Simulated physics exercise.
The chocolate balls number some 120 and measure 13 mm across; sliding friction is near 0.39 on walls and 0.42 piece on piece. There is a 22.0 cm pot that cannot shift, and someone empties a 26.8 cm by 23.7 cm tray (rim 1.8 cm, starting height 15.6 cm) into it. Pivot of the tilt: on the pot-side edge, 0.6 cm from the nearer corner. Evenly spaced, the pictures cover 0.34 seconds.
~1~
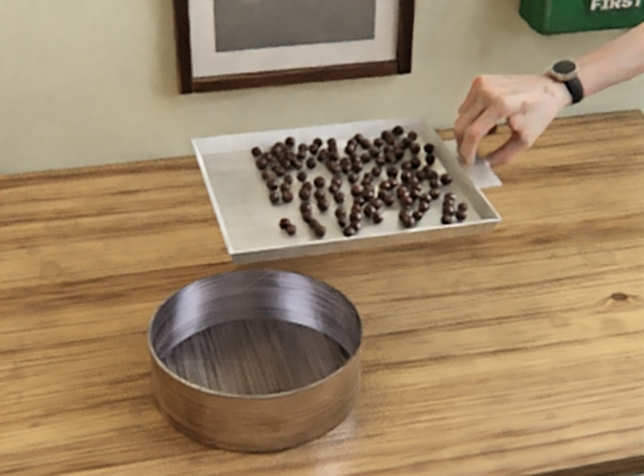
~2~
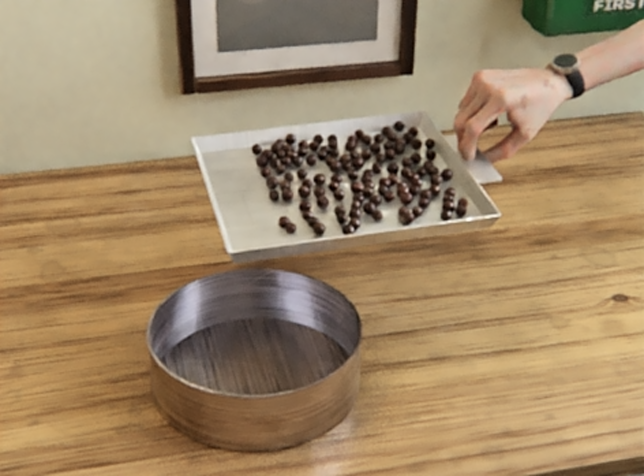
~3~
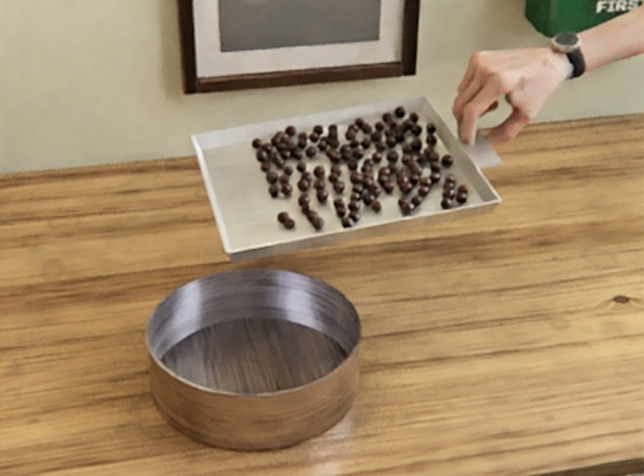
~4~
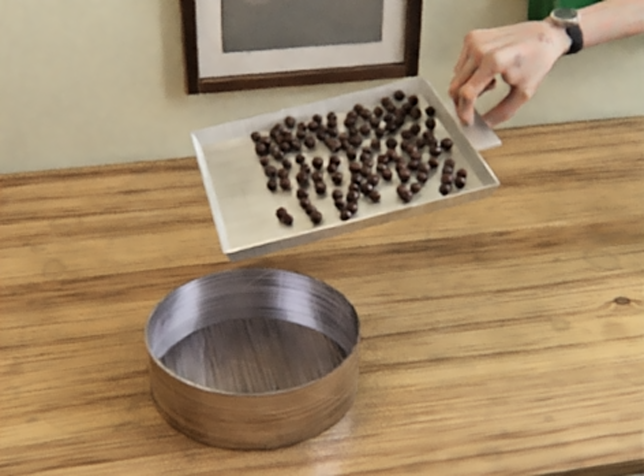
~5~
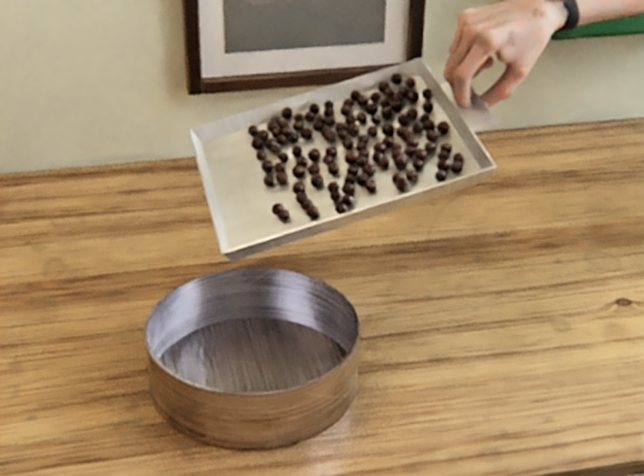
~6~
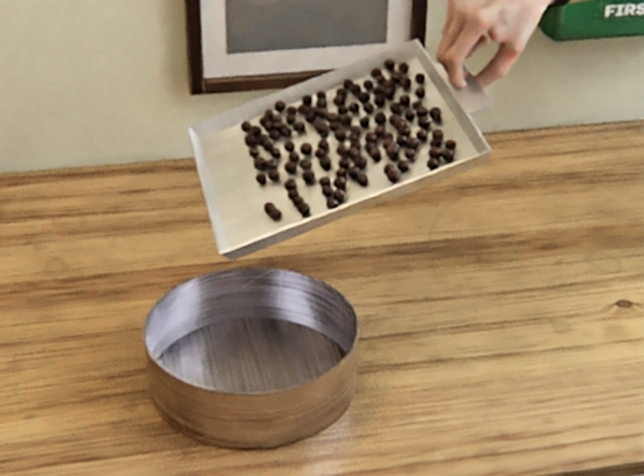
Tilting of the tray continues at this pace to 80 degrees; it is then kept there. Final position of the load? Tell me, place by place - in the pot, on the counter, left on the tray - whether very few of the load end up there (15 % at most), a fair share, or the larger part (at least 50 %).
Pot - the larger part, counter - a fair share, tray - very few.
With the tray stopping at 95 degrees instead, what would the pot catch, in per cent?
Pot share: About 60 per cent.
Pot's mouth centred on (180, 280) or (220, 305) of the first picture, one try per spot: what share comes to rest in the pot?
Estimates: 75 % and 90 %, in that order.
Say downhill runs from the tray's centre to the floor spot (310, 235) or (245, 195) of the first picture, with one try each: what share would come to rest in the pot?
Around 95 % for the first direction, around 20 % for the second.
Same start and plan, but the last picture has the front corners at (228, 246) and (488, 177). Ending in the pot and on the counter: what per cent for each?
Final per cent - pot 85, counter 15.
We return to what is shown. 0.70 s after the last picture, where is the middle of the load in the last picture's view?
I reckon close to (200, 201).
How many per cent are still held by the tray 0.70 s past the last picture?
Value: About 70%.
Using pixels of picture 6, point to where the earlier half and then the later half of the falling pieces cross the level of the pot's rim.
Around (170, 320), then (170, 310).
Then, 0.42 s after the last picture, tilt 48 degrees; the tray holds 90 %, the pot 0 %.
Then, 0.70 s after the last picture, tilt 68 degrees; the tray holds 70 %, the pot 15 %.
Then, 1.09 s after the last picture, tilt 80 degrees; the tray holds 10 %, the pot 50 %.
In the end, pot 65 %, counter 35 %, tray 0 %.
